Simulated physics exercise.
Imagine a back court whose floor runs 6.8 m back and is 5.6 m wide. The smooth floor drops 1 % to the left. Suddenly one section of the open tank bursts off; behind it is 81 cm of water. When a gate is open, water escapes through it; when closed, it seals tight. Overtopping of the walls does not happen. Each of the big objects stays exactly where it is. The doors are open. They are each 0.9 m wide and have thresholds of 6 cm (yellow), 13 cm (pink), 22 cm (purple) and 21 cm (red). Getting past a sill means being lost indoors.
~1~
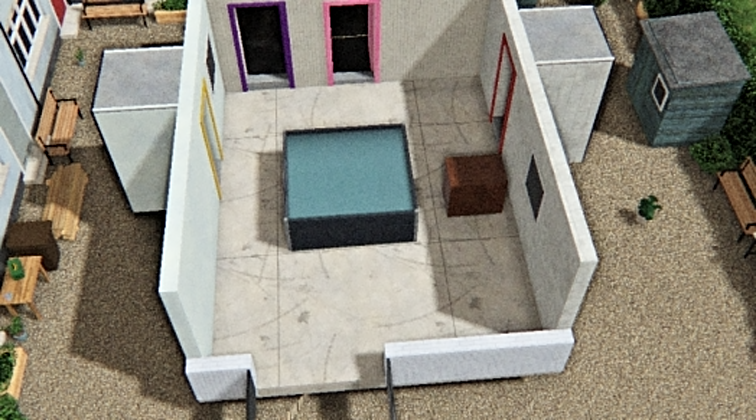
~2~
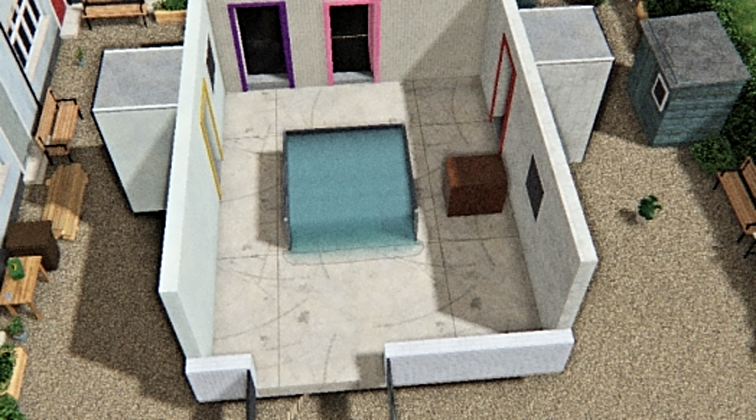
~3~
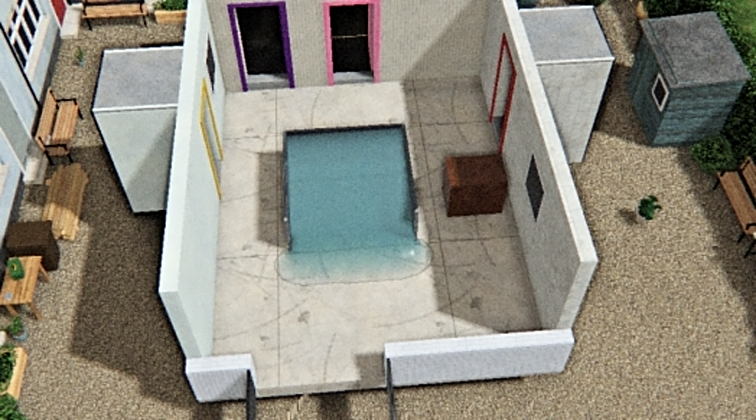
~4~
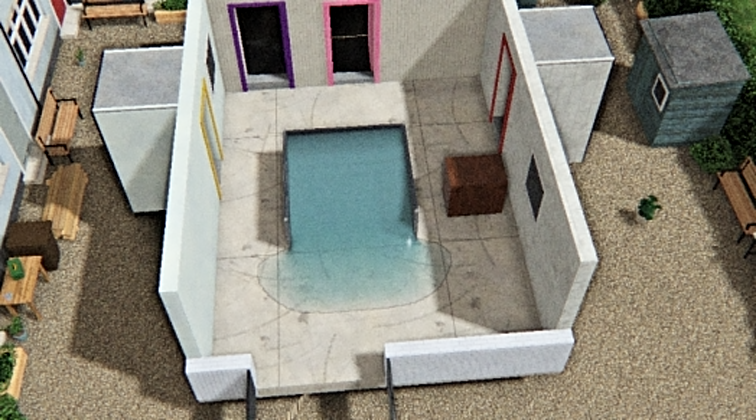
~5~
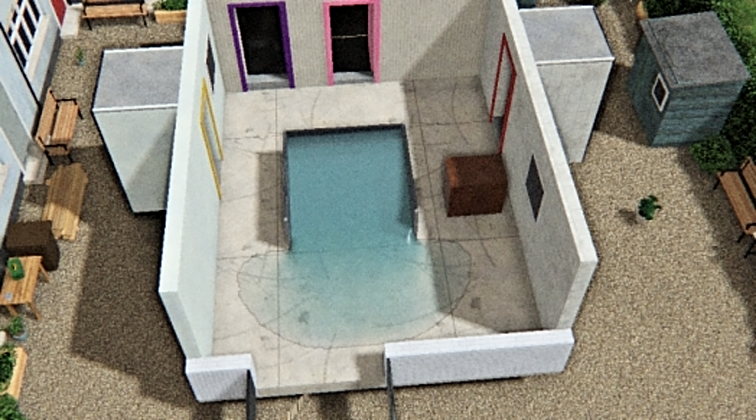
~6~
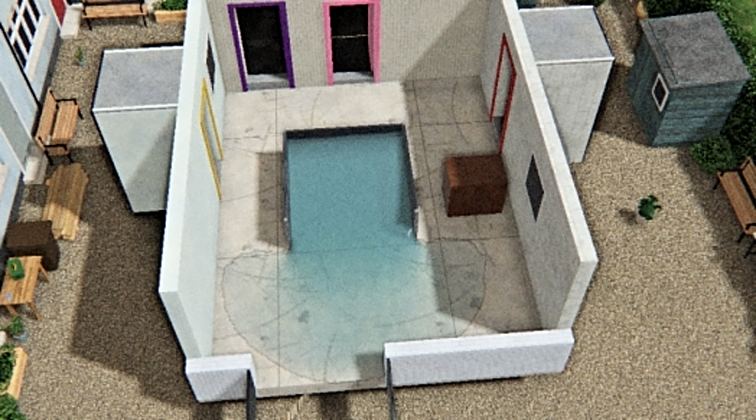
A roofless, pale-walled back court with a smooth concrete floor, set among gravel, wooden benches and sheds, is seen from high above by a still camera. A dark-sided open tank of blue-green water sits in the middle, with a brown box to its right and purple and pink doorways behind. The tank's near side gives way, and water pours out toward the viewer, spreading across the floor in a widening, thinning rounded sheet.
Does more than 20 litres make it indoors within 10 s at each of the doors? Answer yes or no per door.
Yellow door, no; pink door, no; purple door, no; red door, no.
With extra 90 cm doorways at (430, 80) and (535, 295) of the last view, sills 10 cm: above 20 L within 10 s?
Within it, exceeded.
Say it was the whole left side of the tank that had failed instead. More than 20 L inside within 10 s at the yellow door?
At the yellow door the limit is exceeded.
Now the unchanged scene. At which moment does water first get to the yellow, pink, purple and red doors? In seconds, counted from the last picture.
Yellow = 3.4 s, pink = 5.5 s, purple = 6.0 s, red = 2.8 s.
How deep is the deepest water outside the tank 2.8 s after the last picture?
About 27 cm.
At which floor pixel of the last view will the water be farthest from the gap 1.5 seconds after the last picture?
About pixel (548, 350).
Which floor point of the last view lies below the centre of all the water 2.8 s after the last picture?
(385, 273).
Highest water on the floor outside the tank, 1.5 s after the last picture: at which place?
About (537, 351).
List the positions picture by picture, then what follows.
Still water, 81 cm deep, in the open tank at (348, 173), in the first picture.
The front is at (420, 243), 1.2 m from the gap at (352, 236); 0.6 m2 of floor is under water; 81 cm left at the back of the open tank, in the second picture.
Water pours out at (353, 236) and has run 1.4 m, to (280, 270); typically 15 cm deep outside, 81 cm at the open tank's back, in the third picture.
Water pours out at (353, 238) and has run 1.8 m, to (442, 277); typically 12 cm deep outside, 78 cm at the open tank's back, in the fourth picture.
The front is at (264, 320), 2.2 m from the gap at (353, 238); 6.6 m2 of floor is under water; 69 cm left at the back of the open tank, in the fifth picture.
The front is at a hidden place, 2.7 m from the gap at (353, 238); 9.1 m2 of floor is under water; 69 cm left at the back of the open tank, in the sixth picture.
Then, 0.7 s after the last picture water covers 35 % of the floor and is deepest (44 cm) near (398, 363); yellow door not reached, pink door not reached, purple door not reached, red door not reached.
Then, 1.5 s after the last picture water covers 40 % of the floor and is deepest (46 cm) near (537, 351); yellow door not reached, pink door not reached, purple door not reached, red door not reached.
Then, 2.8 s after the last picture water covers 50 % of the floor and is deepest (27 cm) near (537, 351); yellow door not reached, pink door not reached, purple door not reached, red door not reached.
Then, 5.3 s after the last picture water covers 80 % of the floor and is deepest (16 cm) near (421, 229); yellow door 3 cm at the sill, 0 L in, pink door not reached, purple door not reached, red door 2 cm at the sill, 0 L in.
Then, 9.3 s after the last picture water covers 90 % of the floor and is deepest (10 cm) near (212, 379); yellow door 4 cm at the sill, 0 L in, pink door 4 cm at the sill, 0 L in, purple door 7 cm at the sill, 0 L in, red door 3 cm at the sill, 0 L in.
